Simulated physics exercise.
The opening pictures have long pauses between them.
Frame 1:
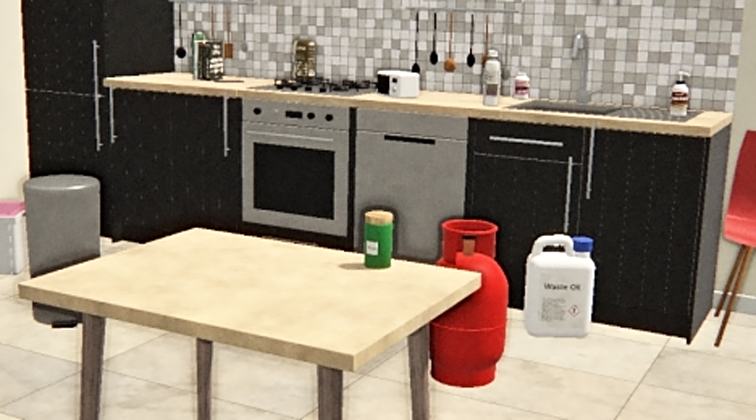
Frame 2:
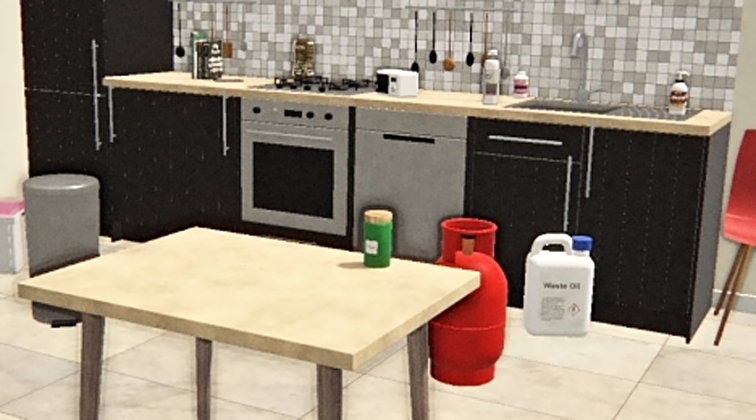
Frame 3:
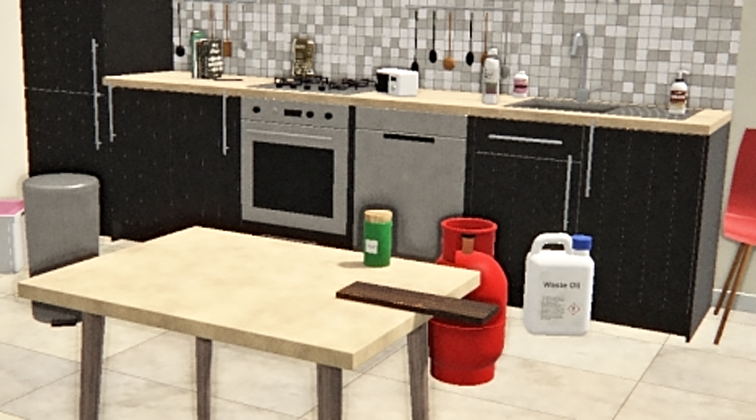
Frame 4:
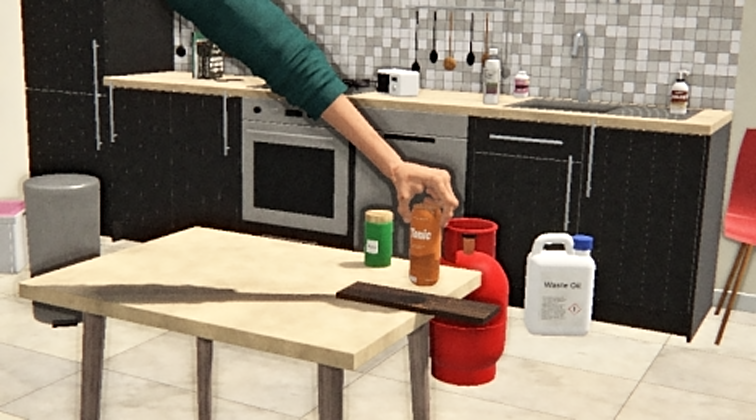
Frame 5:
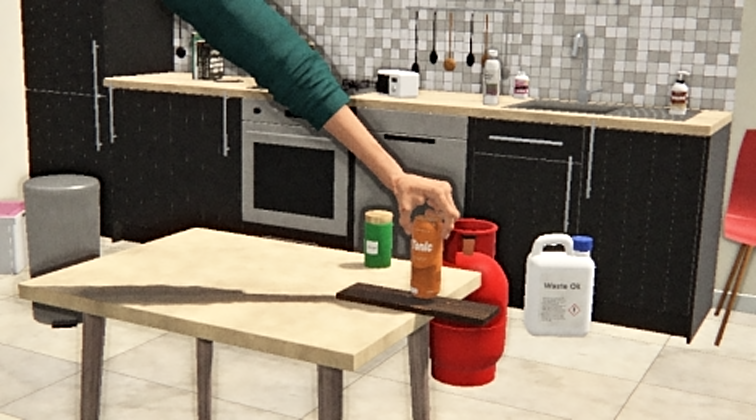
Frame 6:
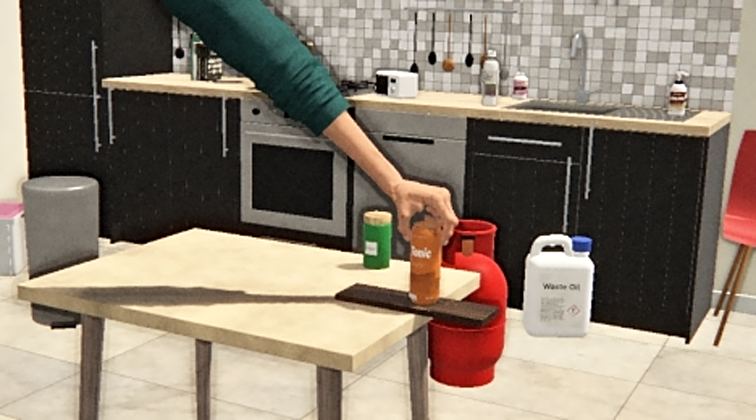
A hand lowers an orange can onto a dark plank on the table and keeps hold.
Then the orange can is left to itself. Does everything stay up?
Stays still.
Then, 0.40 s past the last view, nothing moves.
Then, 1.10 s past the last view, orange can resting near (425, 264).
Finally, all 3 still in place. Final places as the last picture's camera would see them, orange can near (425, 264). The plank keeps its balance.
